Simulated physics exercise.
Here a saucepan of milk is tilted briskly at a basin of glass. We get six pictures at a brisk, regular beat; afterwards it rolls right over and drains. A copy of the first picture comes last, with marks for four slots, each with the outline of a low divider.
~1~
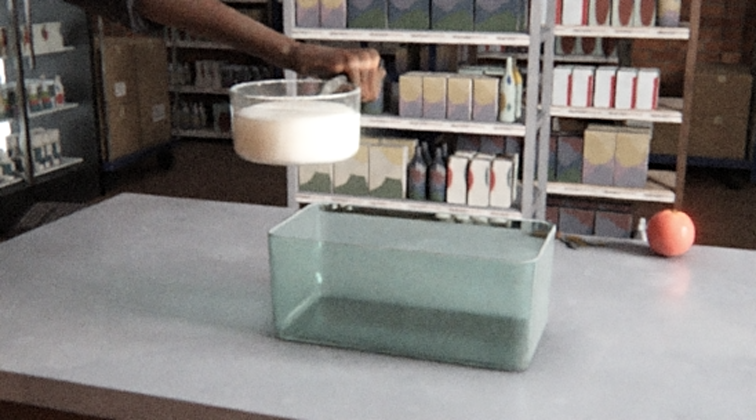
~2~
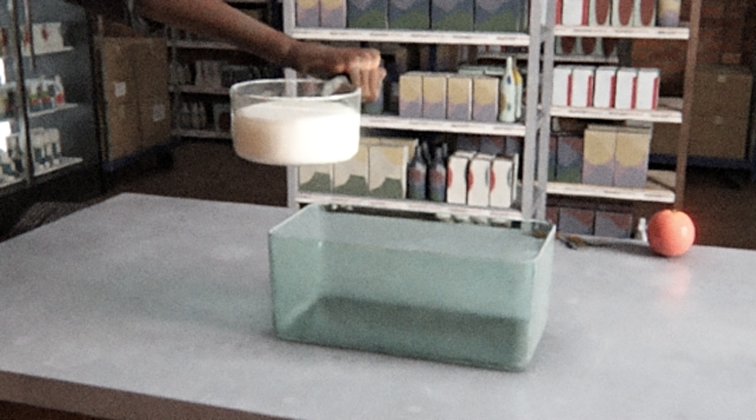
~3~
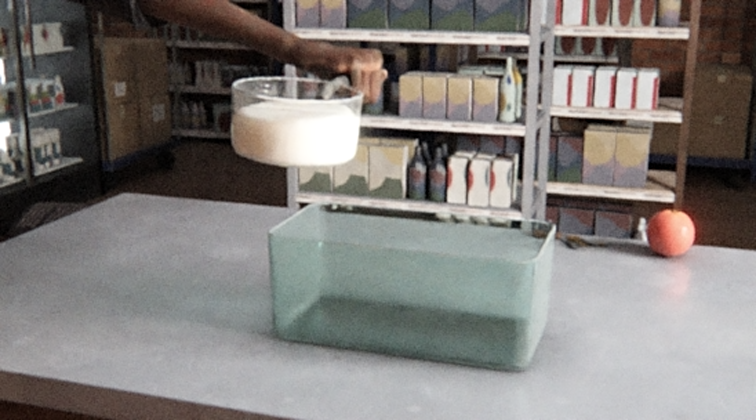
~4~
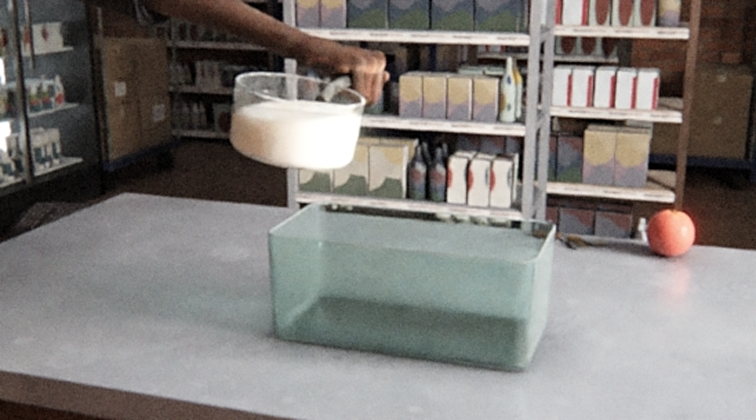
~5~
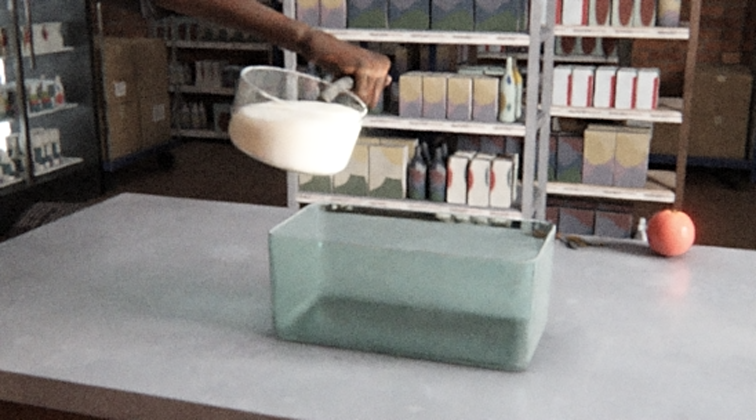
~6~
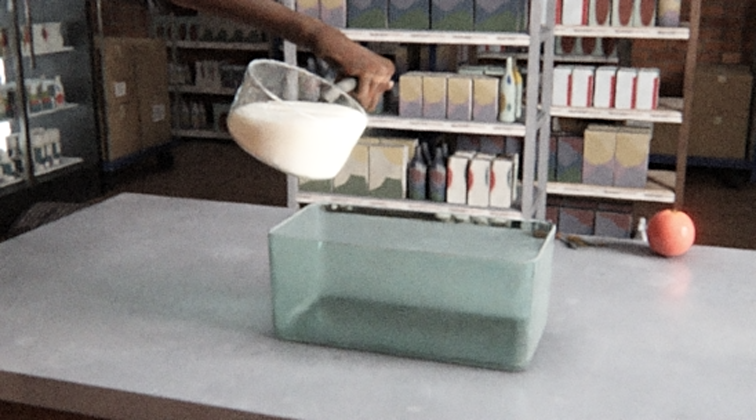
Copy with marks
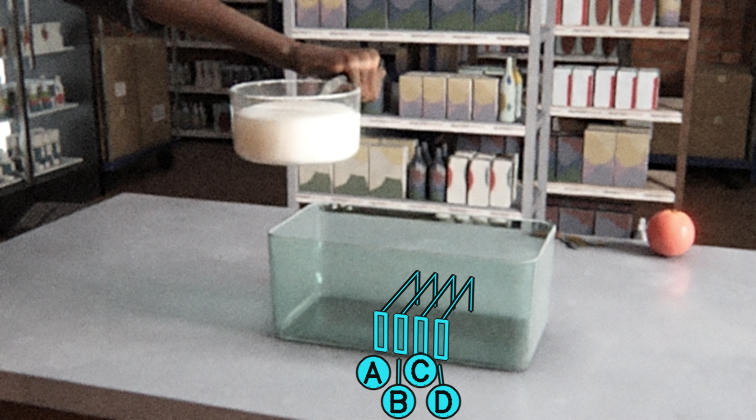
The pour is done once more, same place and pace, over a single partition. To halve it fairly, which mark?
The best position is A.
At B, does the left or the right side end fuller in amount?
More ends on the left.
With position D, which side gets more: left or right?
More ends on the left.
In cyan, A at (379, 356); B at (398, 359); C at (419, 362); D at (439, 365).
With A, about 49 % ends left of the wall and 51 % right of it.
With B, about 79 % ends left of the wall and 21 % right of it.
With C, about 96 % ends left of the wall and 4 % right of it.
With D, about 93 % ends left of the wall and 6 % right of it.
